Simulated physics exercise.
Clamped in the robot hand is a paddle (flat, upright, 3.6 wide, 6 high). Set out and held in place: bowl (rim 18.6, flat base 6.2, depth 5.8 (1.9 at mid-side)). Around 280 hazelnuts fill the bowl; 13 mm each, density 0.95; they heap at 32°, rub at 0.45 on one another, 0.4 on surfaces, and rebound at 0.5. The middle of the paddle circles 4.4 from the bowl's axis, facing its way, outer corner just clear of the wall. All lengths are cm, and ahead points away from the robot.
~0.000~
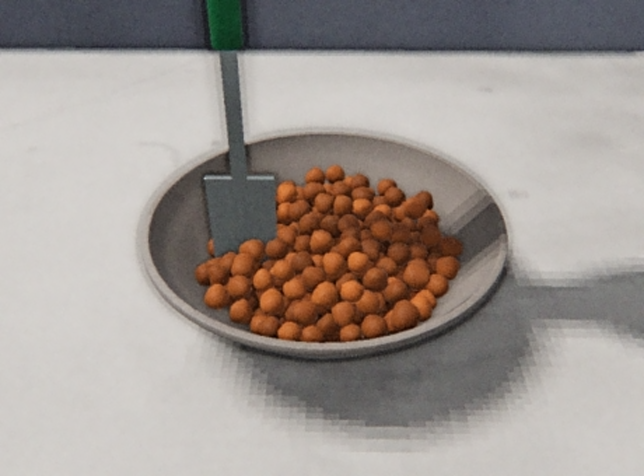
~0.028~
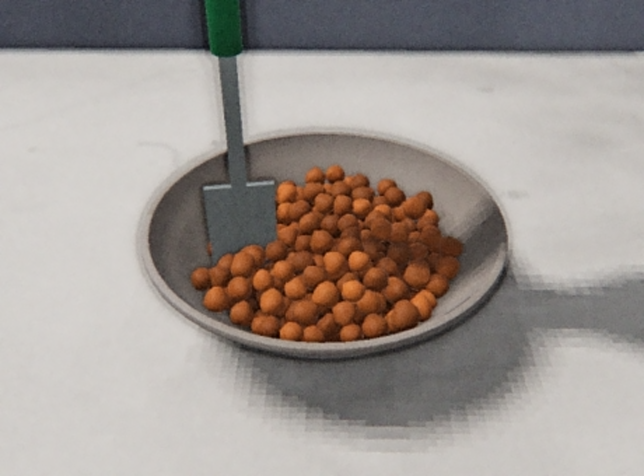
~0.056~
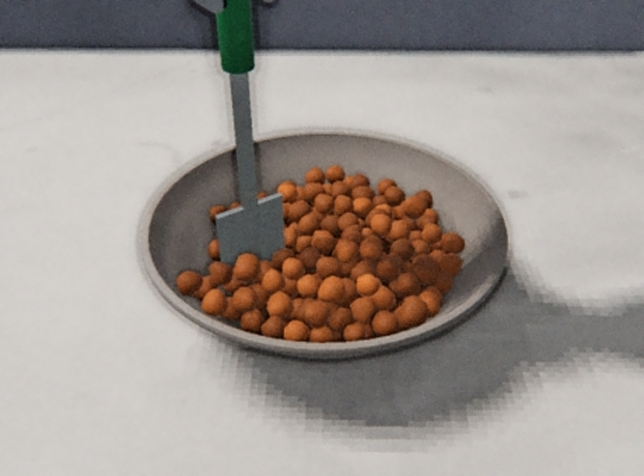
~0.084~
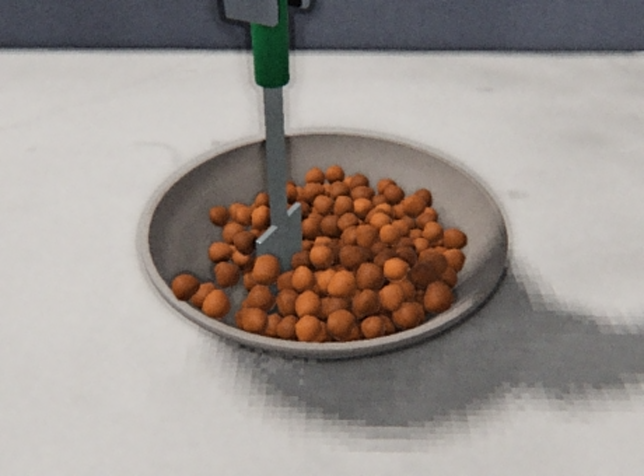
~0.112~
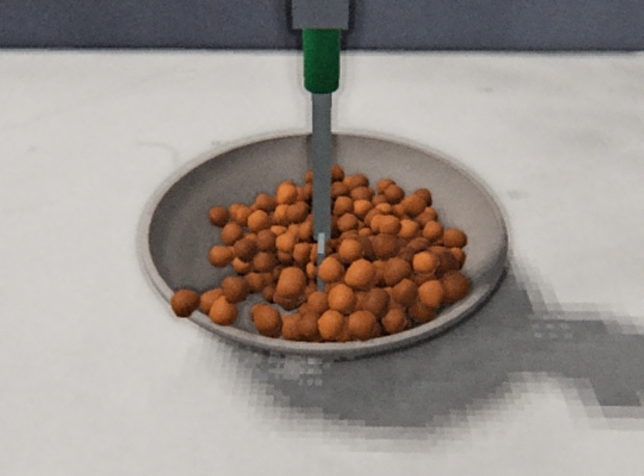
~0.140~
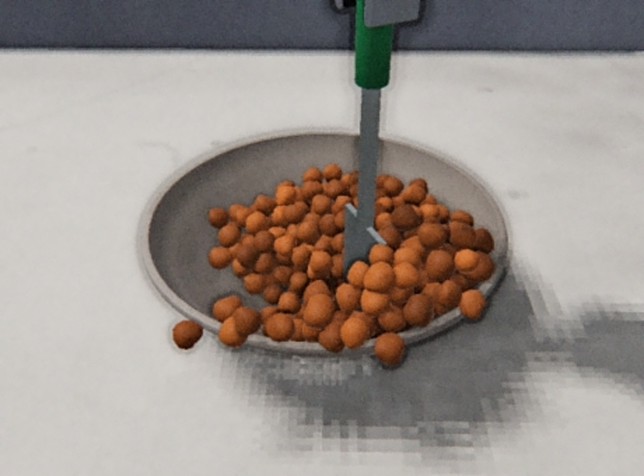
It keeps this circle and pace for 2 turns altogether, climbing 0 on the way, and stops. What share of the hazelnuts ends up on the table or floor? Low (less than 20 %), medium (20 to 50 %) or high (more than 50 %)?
Answer: High; more than 50 % of the hazelnuts finish on the table or floor.
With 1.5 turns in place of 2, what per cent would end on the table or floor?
Then about 55 per cent.
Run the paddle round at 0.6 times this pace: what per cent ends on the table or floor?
About 35 per cent.
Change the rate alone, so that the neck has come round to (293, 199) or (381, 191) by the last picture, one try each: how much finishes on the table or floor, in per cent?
About 40 and 60 per cent.
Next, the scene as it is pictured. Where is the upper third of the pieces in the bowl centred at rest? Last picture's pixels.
At about (263, 298).
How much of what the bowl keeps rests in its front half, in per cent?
About 60 per cent.
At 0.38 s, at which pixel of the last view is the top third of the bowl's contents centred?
At about (207, 219).
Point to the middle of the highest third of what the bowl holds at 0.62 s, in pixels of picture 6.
At about (395, 195).
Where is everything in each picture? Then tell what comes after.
The paddle neck at (237, 152), 0° round; upper third of the load around (344, 242), from x 205 to 450, top at y 175; 279 in the bowl, in the first picture.
The paddle neck at (237, 159), 10° round; upper third of the load around (343, 243), from x 205 to 450, top at y 175, in the second picture.
The paddle neck at (247, 179), 35° round; upper third of the load around (343, 251), from x 190 to 455, top at y 175, in the third picture.
The paddle neck at (278, 195), 62° round; upper third of the load around (349, 260), from x 185 to 455, top at y 175, in the fourth picture.
The paddle neck at (322, 202), 89° round; upper third of the load around (365, 274), from x 185 to 455, top at y 175; 278 in the bowl, 1 in flight or on the tool, in the fifth picture.
The paddle neck at (366, 196), 117° round; upper third of the load around (400, 257), from x 190 to 480, top at y 175; 271 in the bowl, 8 in flight or on the tool, in the sixth picture.
After 0.38 s, 350° round, highest piece 11 above the table; 179 in the bowl, 67 on the table or floor, 33 in flight or on the tool.
After 0.62 s, 224° round, highest piece 8 above the table; 138 on the table or floor, 134 in the bowl, 7 in flight or on the tool.
After 0.94 s, 0° round, highest piece 5 above the table; 161 on the table or floor, 118 in the bowl.
After 1.64 s, 0° round, highest piece 5 above the table; 161 on the table or floor, 118 in the bowl.
In the end, 161 on the table or floor, 118 in the bowl. That is 58 % on the table or floor.
